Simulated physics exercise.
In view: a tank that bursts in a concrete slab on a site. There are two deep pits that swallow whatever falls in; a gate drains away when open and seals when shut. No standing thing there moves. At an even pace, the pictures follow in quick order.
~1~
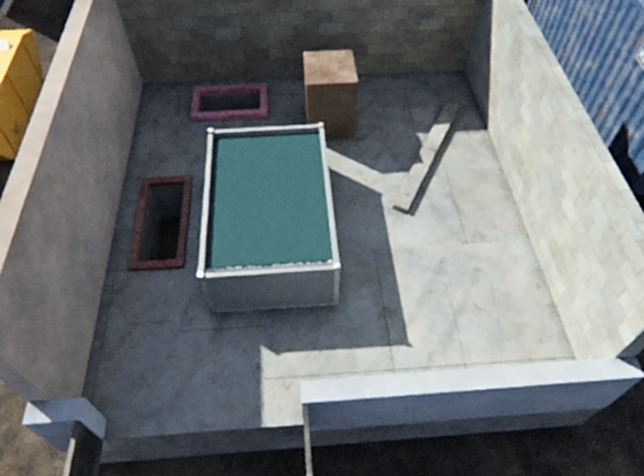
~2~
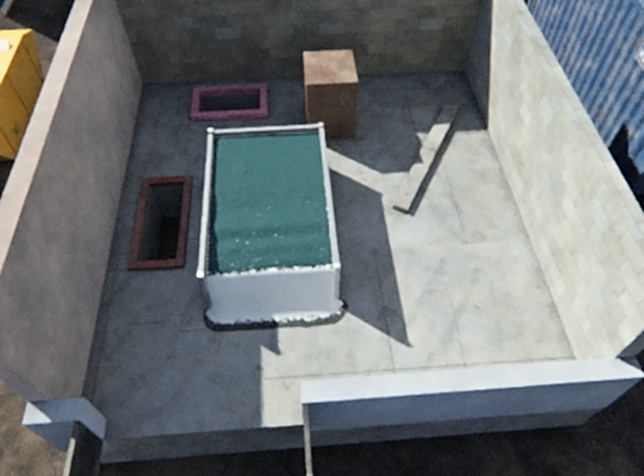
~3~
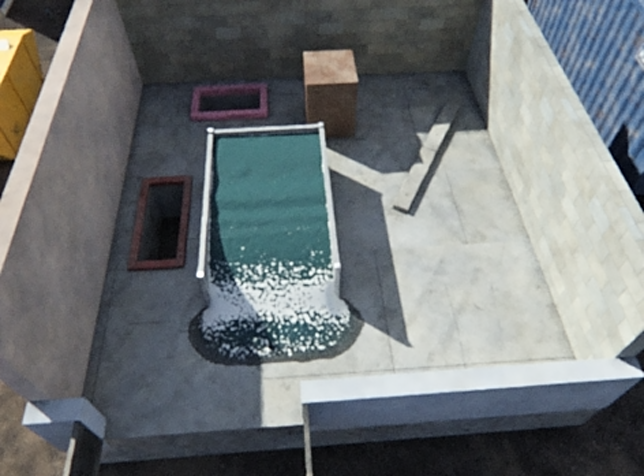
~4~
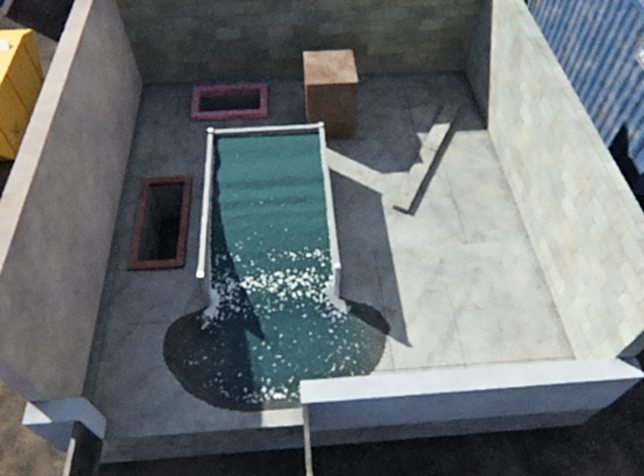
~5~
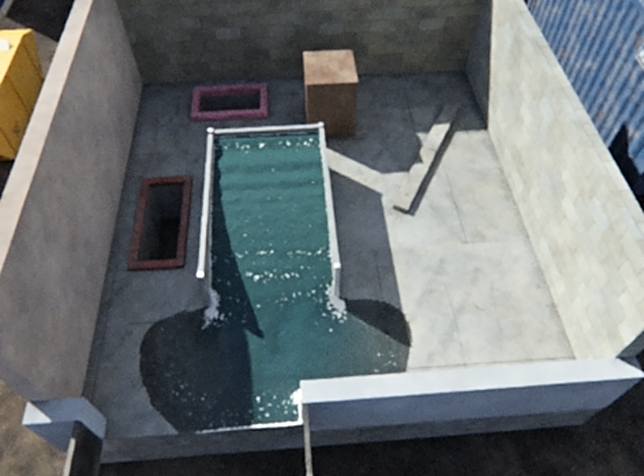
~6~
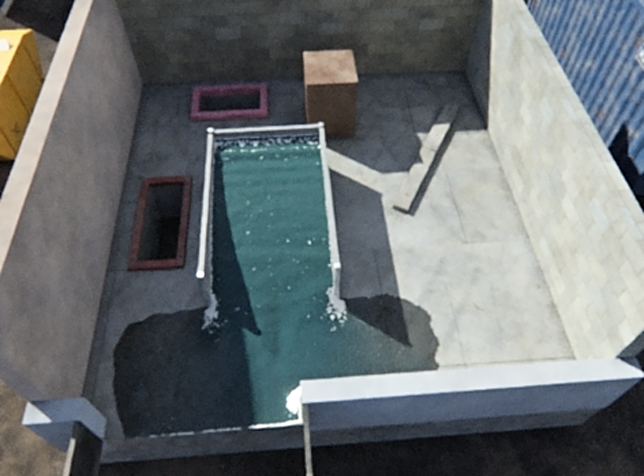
Dark green water sits still in an open, white-edged tank on a grey, walled concrete slab, seen from high above by a fixed camera. A dark red-framed opening lies left of the tank, a pink-framed one behind it, beside a brown block, with a yellow object outside at left. The tank's near end opens and water pours out, foaming white, then spreads across the slab to the low front wall.
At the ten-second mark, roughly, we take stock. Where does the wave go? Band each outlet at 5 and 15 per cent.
The gate will be a major outlet past fifteen per cent; the pink pit will be a minor outlet short of five per cent; the red pit will be a minor outlet short of five per cent.
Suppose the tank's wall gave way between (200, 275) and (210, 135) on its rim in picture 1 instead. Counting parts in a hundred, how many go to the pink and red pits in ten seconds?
For pink it's about 2 per cent, and for red about 50 per cent.
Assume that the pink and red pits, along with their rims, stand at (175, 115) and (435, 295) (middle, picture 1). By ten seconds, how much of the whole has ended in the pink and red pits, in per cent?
Pink 0 %; red 6 %.
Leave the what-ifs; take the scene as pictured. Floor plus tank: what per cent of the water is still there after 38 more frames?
Estimate: 46 %.
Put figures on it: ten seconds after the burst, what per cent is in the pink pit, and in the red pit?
Estimated: 0 per cent and 0 per cent respectively.
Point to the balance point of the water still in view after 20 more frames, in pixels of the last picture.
Close to (360, 283).
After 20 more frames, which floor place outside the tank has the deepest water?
Answer: (585, 383).
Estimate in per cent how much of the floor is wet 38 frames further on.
About 55 per cent.
A moment on, water covers 20 % of the floor; the gate 14 %, the pink pit 0 %, the red pit 0 %.
Next, water covers 25 % of the floor; the gate 29 %, the pink pit 0 %, the red pit 0 %.
Then, water covers 40 % of the floor; the gate 44 %, the pink pit 0 %, the red pit 0 %.
Later, water covers 55 % of the floor; the gate 55 %, the pink pit 0 %, the red pit 0 %.
In the end, water covers 75 % of the floor; the gate 60 %, the pink pit 0 %, the red pit 0 %.
